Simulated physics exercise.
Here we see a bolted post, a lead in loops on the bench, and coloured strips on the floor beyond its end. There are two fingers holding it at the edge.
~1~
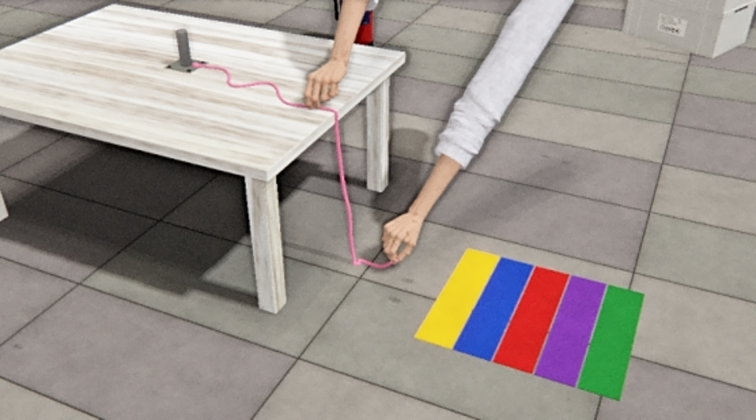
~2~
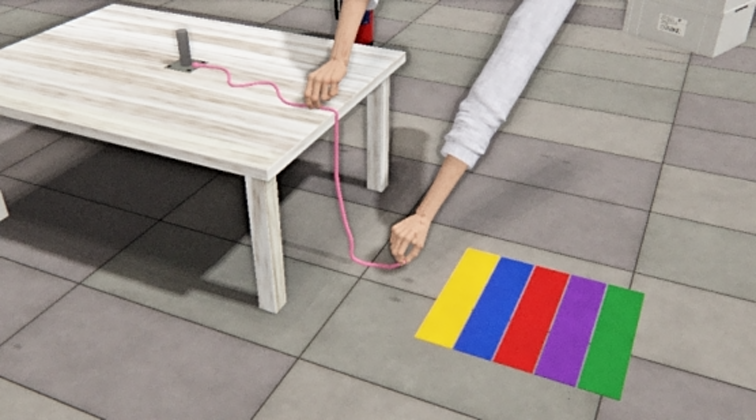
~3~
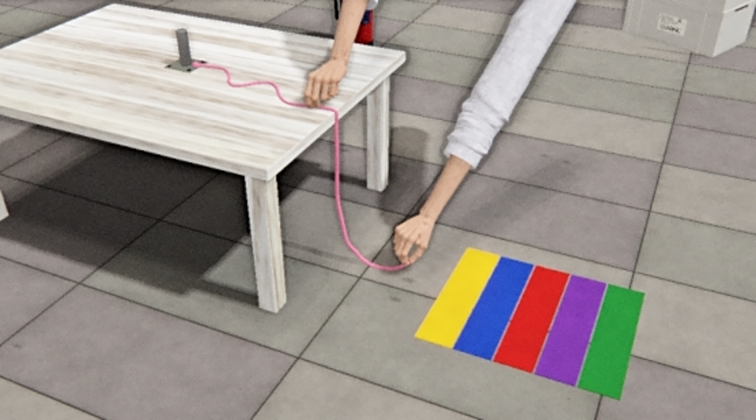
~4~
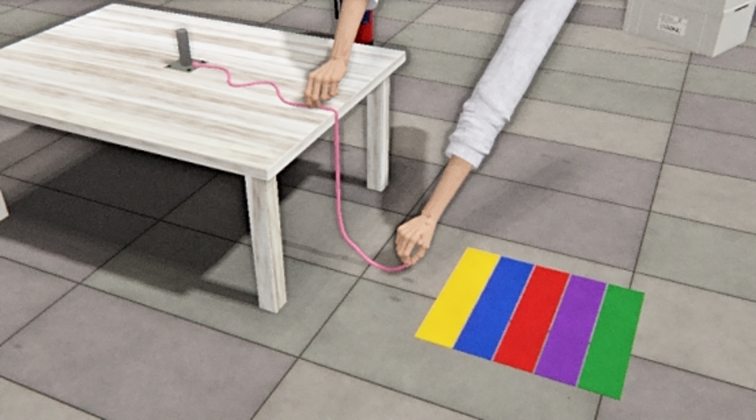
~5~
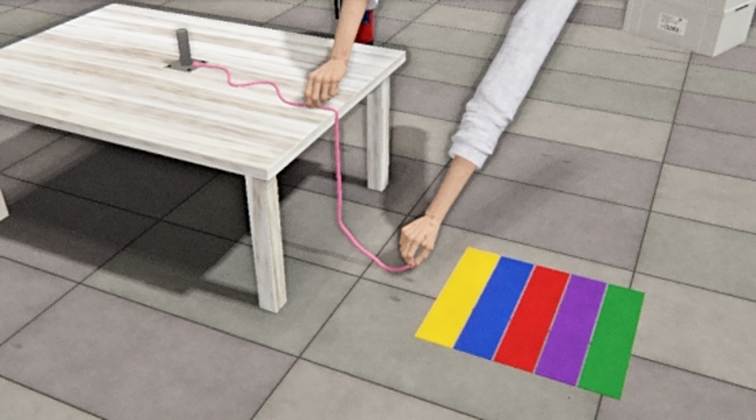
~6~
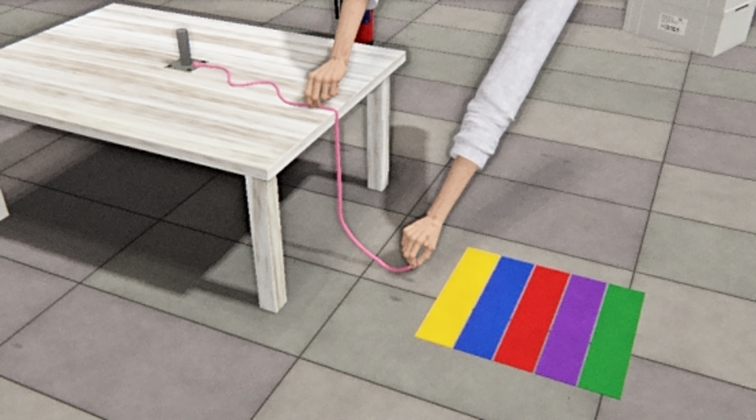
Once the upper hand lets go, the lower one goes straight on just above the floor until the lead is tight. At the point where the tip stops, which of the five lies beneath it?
The red strip lies beneath it.
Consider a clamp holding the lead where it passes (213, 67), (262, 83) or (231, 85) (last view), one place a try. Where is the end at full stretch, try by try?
Approximately (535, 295), (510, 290) and (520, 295), respectively.
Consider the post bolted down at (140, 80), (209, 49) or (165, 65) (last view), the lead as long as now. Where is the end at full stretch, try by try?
Per try, approx.: (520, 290); (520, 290); (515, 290).
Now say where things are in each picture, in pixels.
End (397, 260); yellow (443, 325); blue (481, 336); red (520, 348); purple (562, 360); green (604, 373), in the first frame.
End (404, 262); lead through (221, 69) (253, 84) (285, 102) (336, 132) (340, 197) (351, 254), in the second frame.
End (408, 262), in the third frame.
End (410, 263); lead through (221, 68) (253, 84) (285, 102) (336, 132) (338, 197) (358, 250), in the fourth frame.
End (414, 264), in the fifth frame.
End (416, 264); lead through (222, 68) (254, 84) (286, 102) (337, 132) (340, 197) (363, 249), in the sixth frame.
Soon after, end near (481, 282); over yellow.
Then, end near (518, 292); over blue.
At full stretch, end near (540, 298); over red. The end stops over the red strip.
